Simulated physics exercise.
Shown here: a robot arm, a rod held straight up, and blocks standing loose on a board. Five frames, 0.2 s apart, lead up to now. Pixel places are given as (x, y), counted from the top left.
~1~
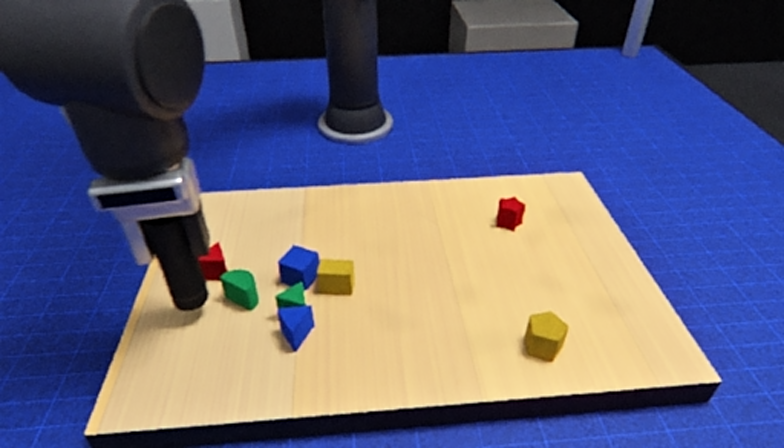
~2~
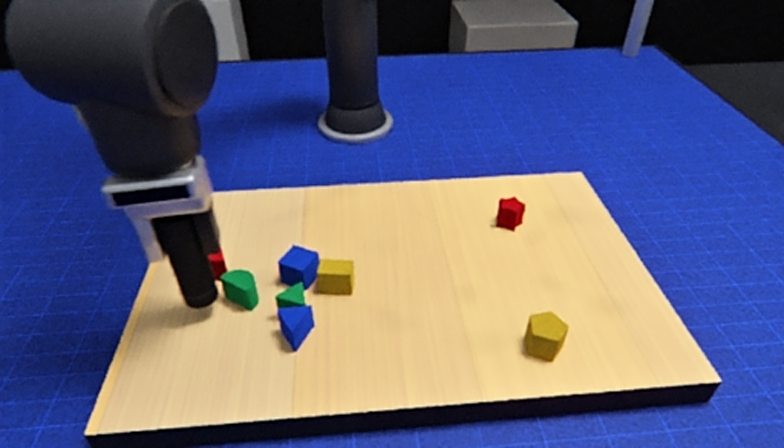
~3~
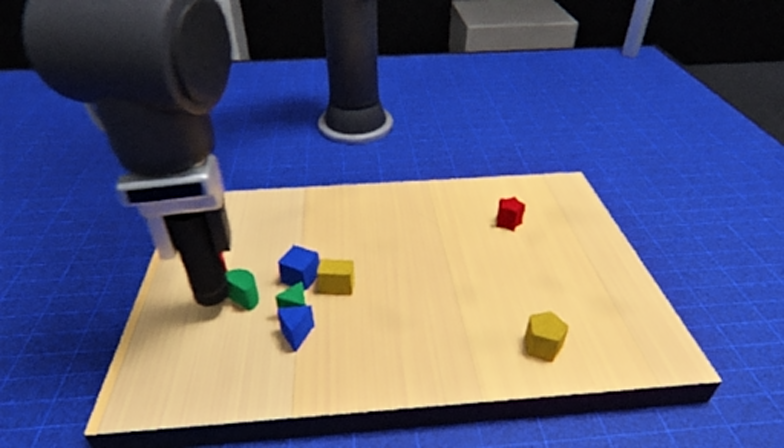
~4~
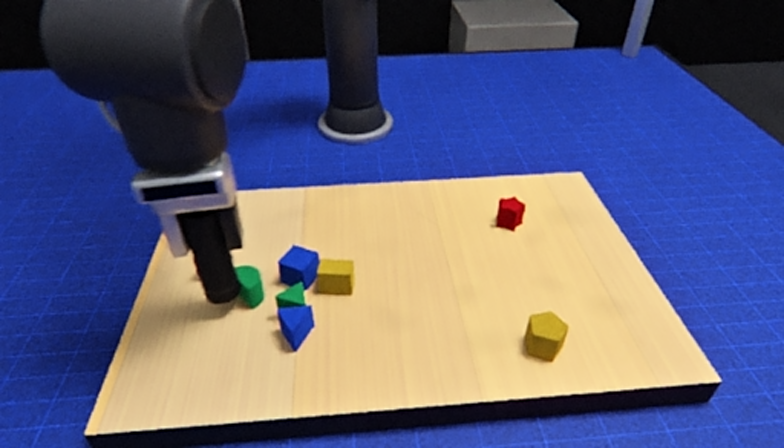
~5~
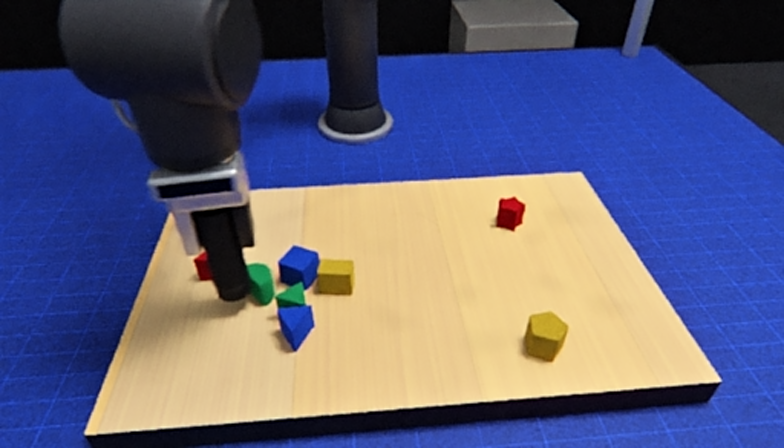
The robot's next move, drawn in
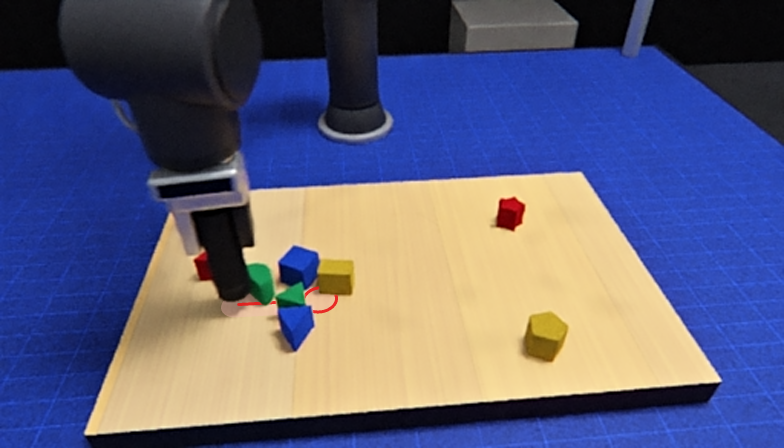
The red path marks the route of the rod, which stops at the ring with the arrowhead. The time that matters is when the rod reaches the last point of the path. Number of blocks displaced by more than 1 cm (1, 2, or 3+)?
Three or more shift.
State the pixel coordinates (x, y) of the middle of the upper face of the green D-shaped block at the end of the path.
At pixel (280, 262).
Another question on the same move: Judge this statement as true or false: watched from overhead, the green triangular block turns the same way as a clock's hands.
My answer: True.
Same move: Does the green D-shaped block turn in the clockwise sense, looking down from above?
The answer is no.
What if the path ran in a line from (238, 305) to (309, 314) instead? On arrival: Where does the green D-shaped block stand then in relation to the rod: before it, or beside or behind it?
My answer is that the green D-shaped block has slipped off.
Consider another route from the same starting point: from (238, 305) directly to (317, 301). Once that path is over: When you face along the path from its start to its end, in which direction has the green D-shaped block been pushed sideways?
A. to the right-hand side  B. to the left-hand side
My answer is option B.
The line goes straight from (238, 305) to (320, 300).
The first path, step by step. Halfway along, rod at (277, 288); green D-shaped block at (279, 263), turned 40° anticlockwise; blue four-sided block at (305, 251), turned 20° clockwise.
At the end, rod at (318, 286); green D-shaped block at (280, 262), turned 45° anticlockwise; green triangular block at (318, 299), turned 30° clockwise; blue four-sided block at (306, 250), turned 25° clockwise; yellow rectangular block at (348, 263), turned 15° anticlockwise.
